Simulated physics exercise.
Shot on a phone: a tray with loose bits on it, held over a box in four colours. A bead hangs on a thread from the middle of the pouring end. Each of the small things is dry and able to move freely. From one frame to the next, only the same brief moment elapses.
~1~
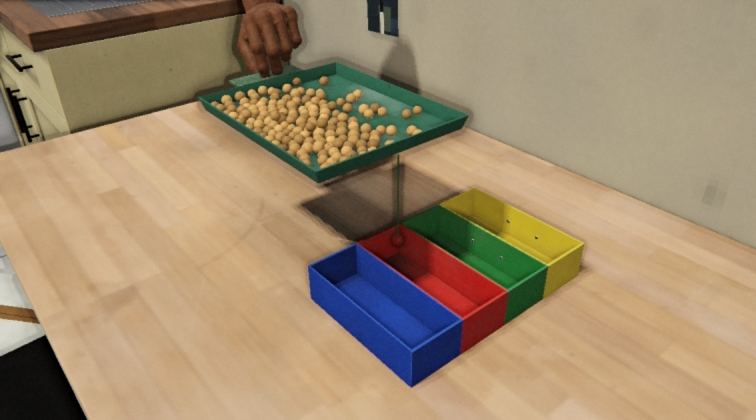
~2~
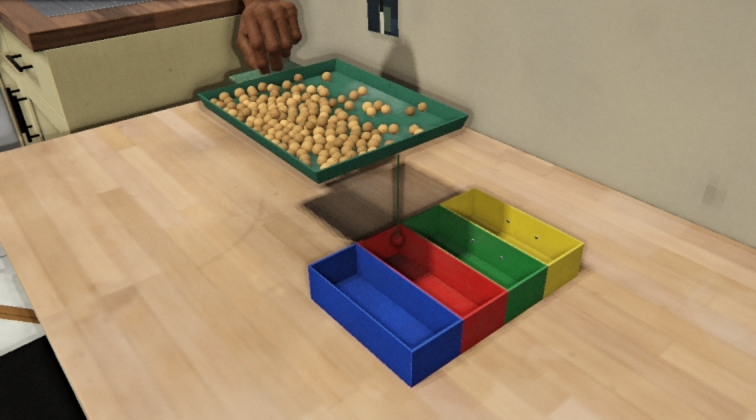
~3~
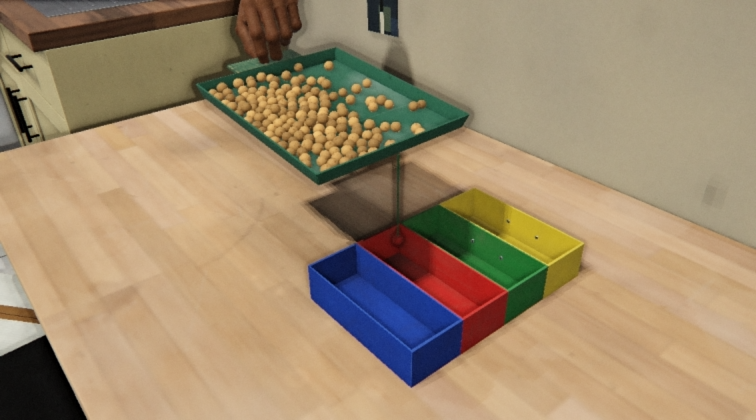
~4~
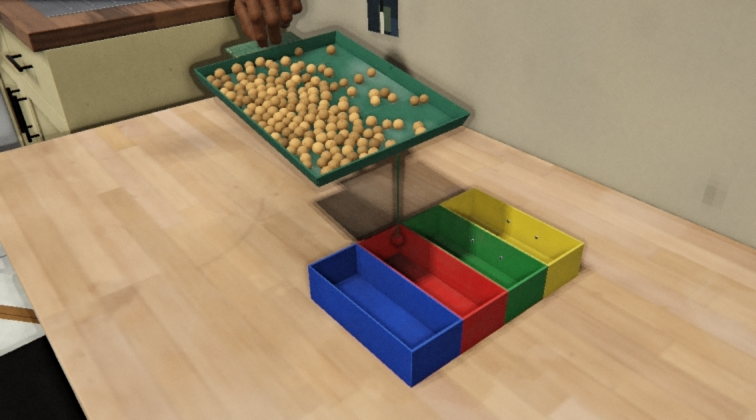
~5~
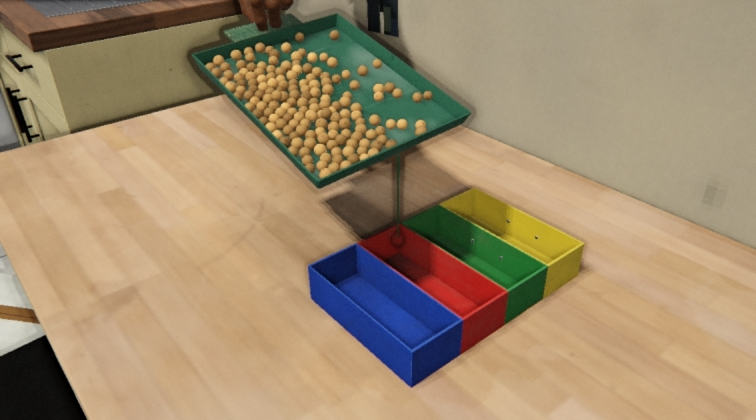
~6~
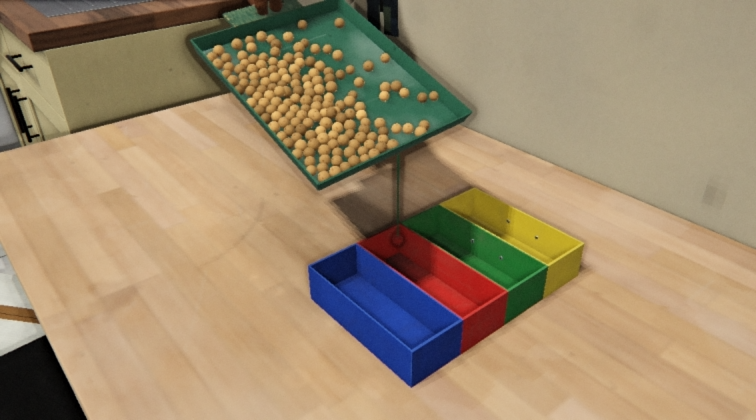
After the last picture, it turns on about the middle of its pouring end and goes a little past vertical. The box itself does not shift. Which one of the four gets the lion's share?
Lion's share: Blue.
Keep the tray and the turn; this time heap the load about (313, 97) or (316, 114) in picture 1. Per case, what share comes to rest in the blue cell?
Close to 40 per cent, followed by close to 50 per cent.
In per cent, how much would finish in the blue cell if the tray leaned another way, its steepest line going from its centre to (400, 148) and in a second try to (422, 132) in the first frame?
About 20 and 0 percent.
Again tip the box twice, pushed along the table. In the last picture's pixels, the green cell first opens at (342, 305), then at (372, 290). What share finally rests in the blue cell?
That makes 0 per cent, followed by 0 per cent.
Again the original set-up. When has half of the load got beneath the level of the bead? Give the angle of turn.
My estimate is some 80 degrees.
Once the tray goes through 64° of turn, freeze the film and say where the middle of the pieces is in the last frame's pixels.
The middle of the load sits near (356, 160).
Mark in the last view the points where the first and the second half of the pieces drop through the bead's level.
(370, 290) for the early half, (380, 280) for the late half.
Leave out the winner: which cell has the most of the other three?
That's that red cell.
Shortly afterwards, tray tipped steeply; the bulk on the tray; only a few in the blue cell; only a few in the red cell; near a quarter falling or outside the box.
Next, tray tipped past a quarter turn; only a few on the tray; near a third in the blue cell; near a quarter in the red cell; only a few in the green cell; near half falling or outside the box.
Some moments later, tray tipped past a quarter turn; near a third in the blue cell; near a quarter in the red cell; only a few in the green cell; near a third falling or outside the box.
In the end, tray tipped past a quarter turn; near a third in the blue cell; near a quarter in the red cell; only a few in the green cell; none at all in the yellow cell; near a third outside the box.
